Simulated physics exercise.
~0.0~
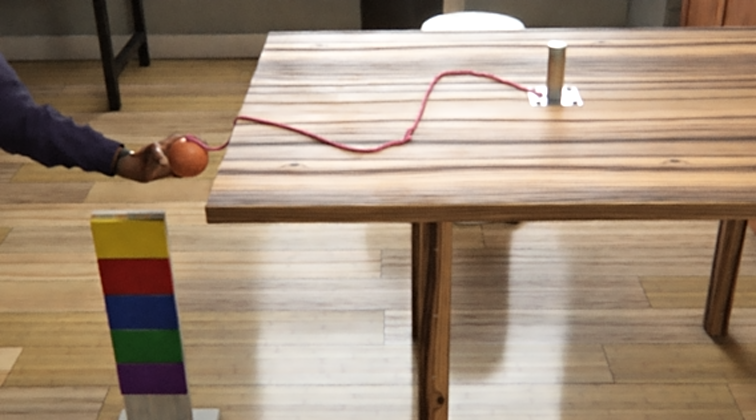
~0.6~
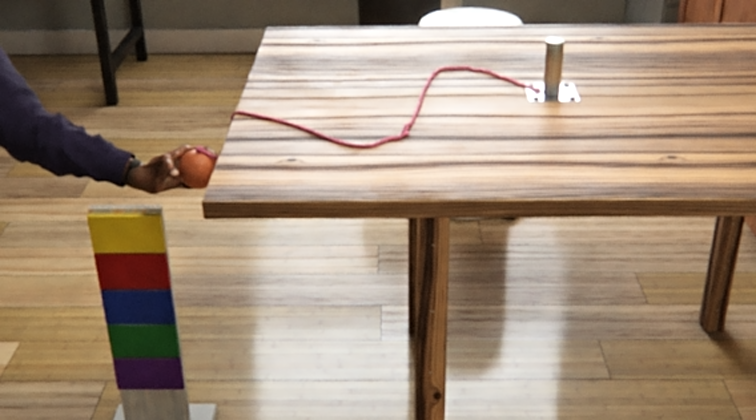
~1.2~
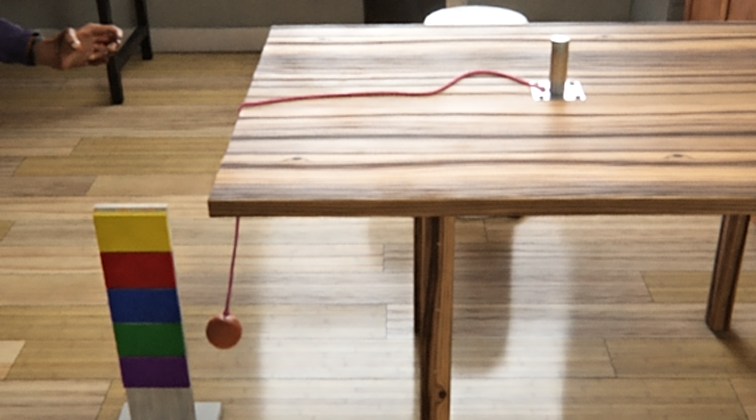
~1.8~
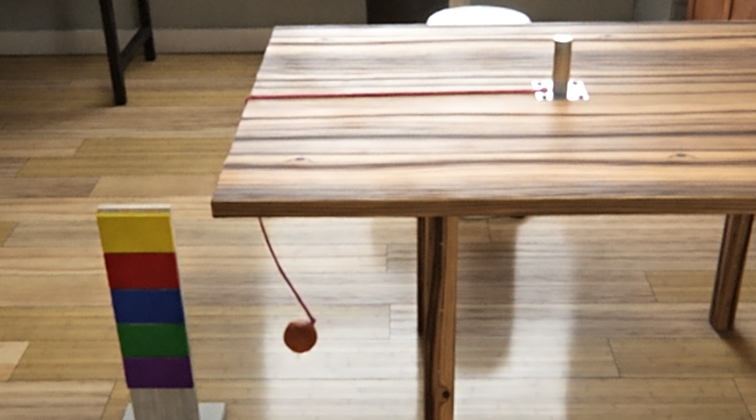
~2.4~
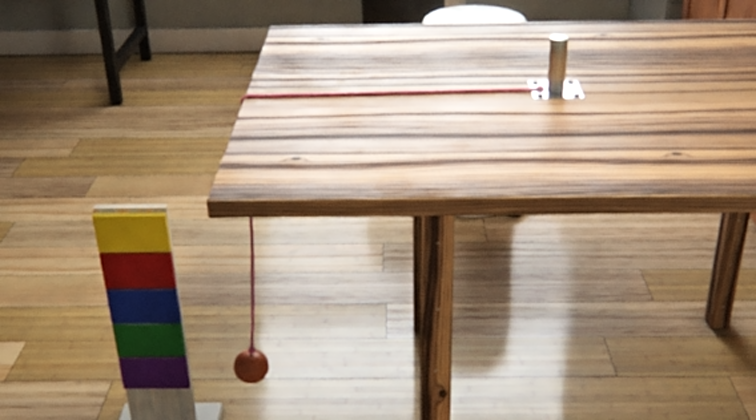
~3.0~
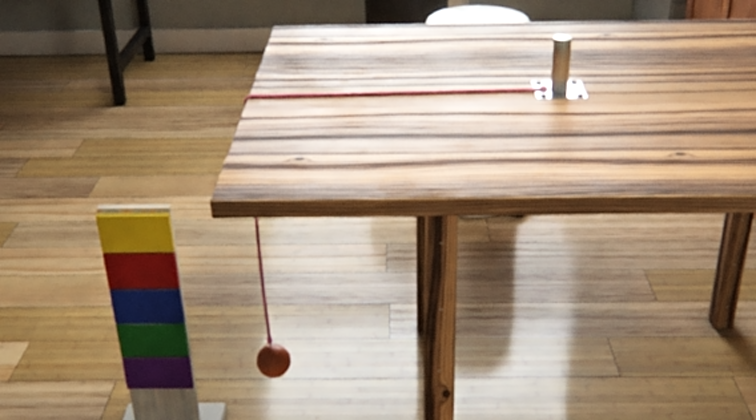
An orange leaves a hand, drops by the desk and hangs from a lace beside purple.
